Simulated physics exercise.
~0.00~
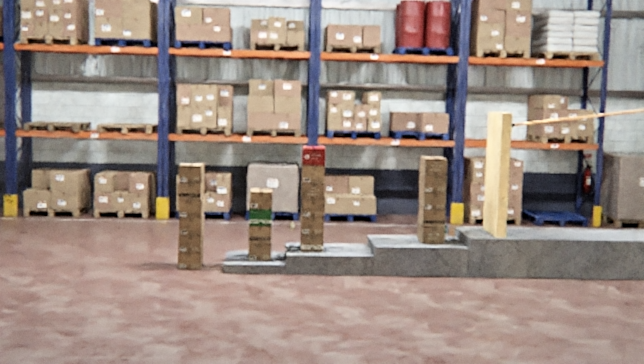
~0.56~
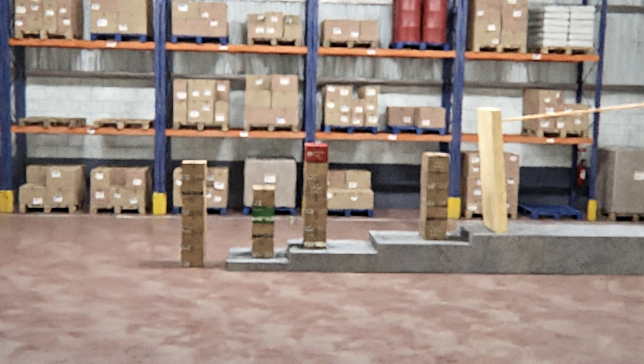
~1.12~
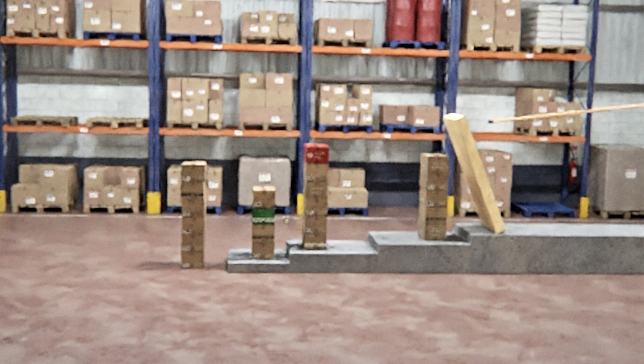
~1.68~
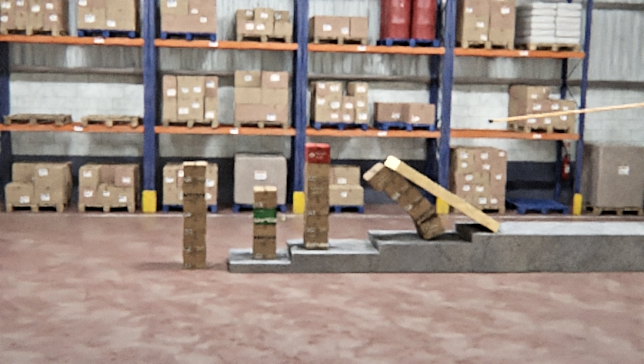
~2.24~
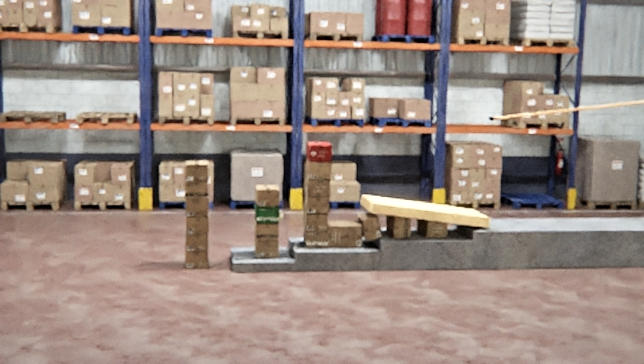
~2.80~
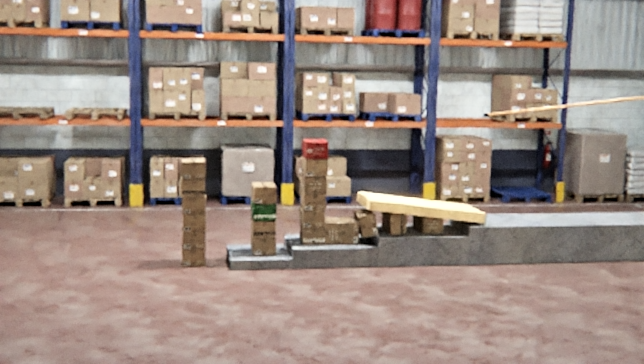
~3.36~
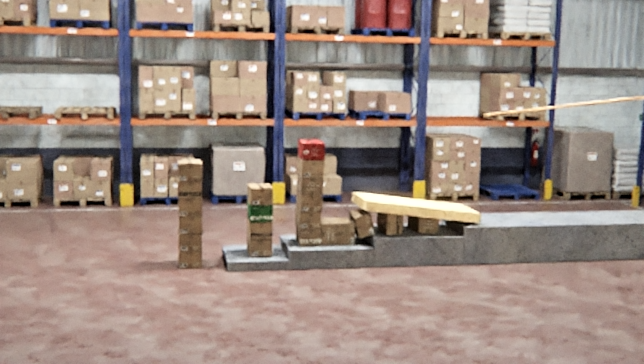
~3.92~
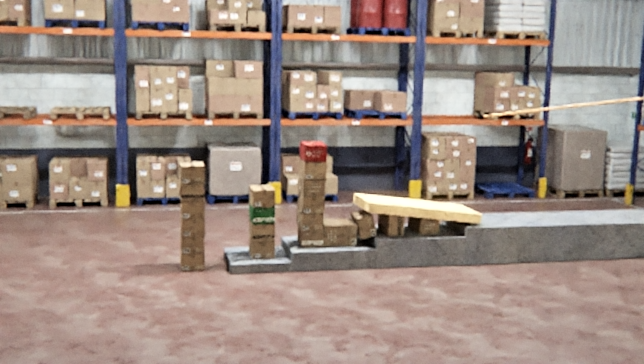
A tall pale wooden board stands upright on grey steps in a warehouse, seen from the side, with stacks of brown cartons lined up to its left on steps descending to a reddish floor. Shelves loaded with boxes on blue and orange racking fill the background. A thin pole reaching in from the right pushes near the board's top, and the board tips left into the nearest stack. That stack topples and breaks apart, its cartons dropping against the foot of the red-topped stack. The board settles almost flat on fallen cartons, while the other three stacks, including the one with a green carton, stay standing.
